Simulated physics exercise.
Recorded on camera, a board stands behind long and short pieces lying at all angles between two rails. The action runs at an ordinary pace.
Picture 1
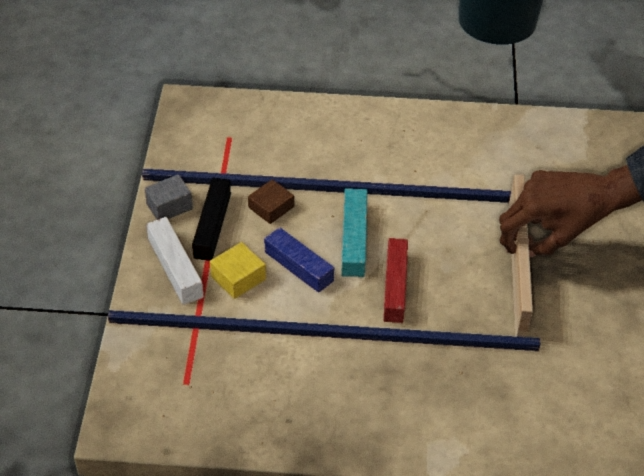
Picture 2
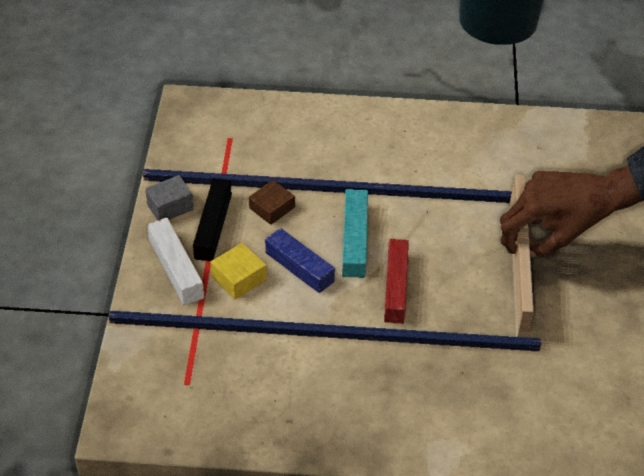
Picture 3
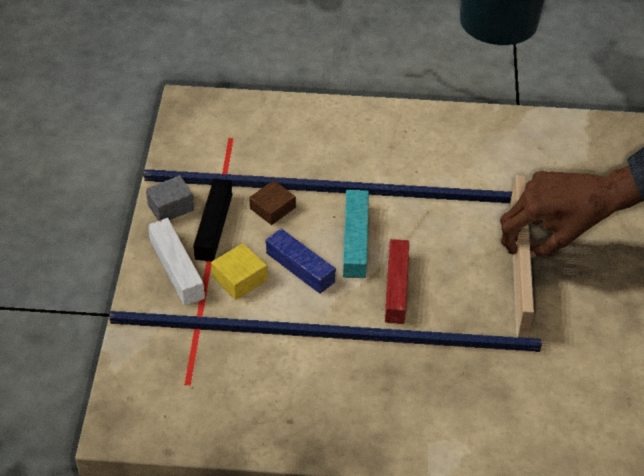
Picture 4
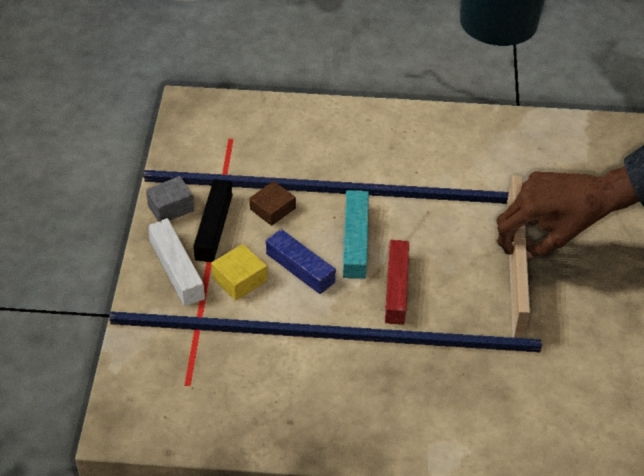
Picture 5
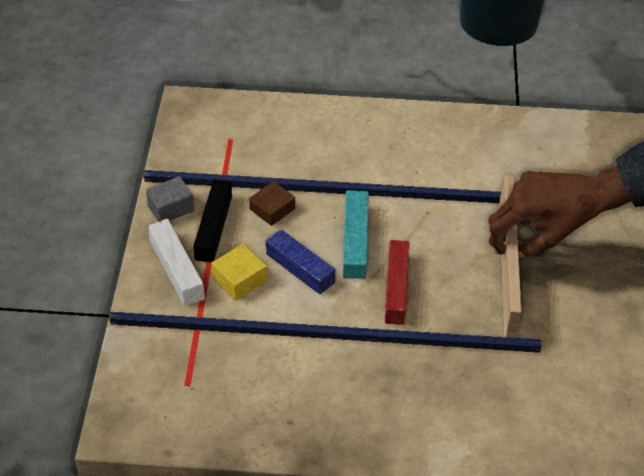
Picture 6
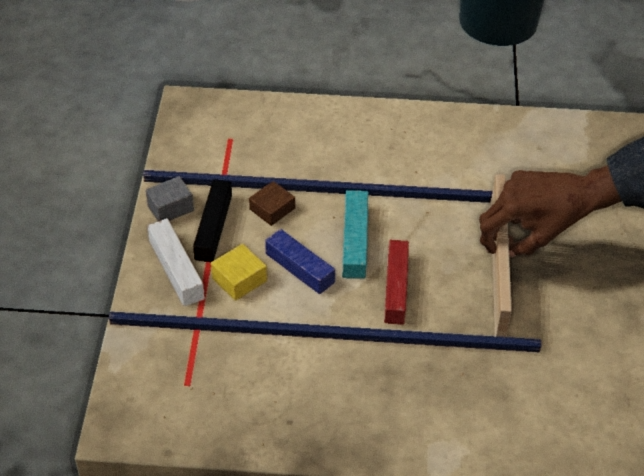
At first, a hand holds an upright wooden board at the right end of two dark blue rails, with eight coloured blocks lying at various angles between them. Then the hand slides the board a short way left along the rails, still clear of the red block, while the blocks stay still.
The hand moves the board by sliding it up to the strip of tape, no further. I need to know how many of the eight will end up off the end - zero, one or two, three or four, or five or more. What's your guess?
You'd see one or two pieces leave the end and fall.
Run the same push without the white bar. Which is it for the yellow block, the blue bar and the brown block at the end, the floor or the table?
Well, the yellow block is left in place, the blue bar is left in place and the brown block is left in place.
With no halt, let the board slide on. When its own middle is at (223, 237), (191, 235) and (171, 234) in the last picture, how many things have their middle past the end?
First 2, then 3, finally 6.
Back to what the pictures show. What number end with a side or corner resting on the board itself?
It is in contact with 2.
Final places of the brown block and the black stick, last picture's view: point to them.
The first one ends at (174, 197), the second at (135, 211).
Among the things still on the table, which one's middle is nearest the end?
It's the black stick that ends up nearest.
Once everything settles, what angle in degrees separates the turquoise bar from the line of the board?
The angle comes out near 15 degrees.
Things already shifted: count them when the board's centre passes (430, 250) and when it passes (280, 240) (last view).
Counts: 0 and 7.
A little later, none off yet; grey block at rest near (170, 200); white bar at rest near (176, 262); black stick at rest near (213, 220).
Next, none off yet; grey block shifted a little near (150, 198); white bar shifted a little near (136, 266); black stick shifted a little near (175, 215).
When it is over, the number that fall off is one or two; down, white bar and grey block.
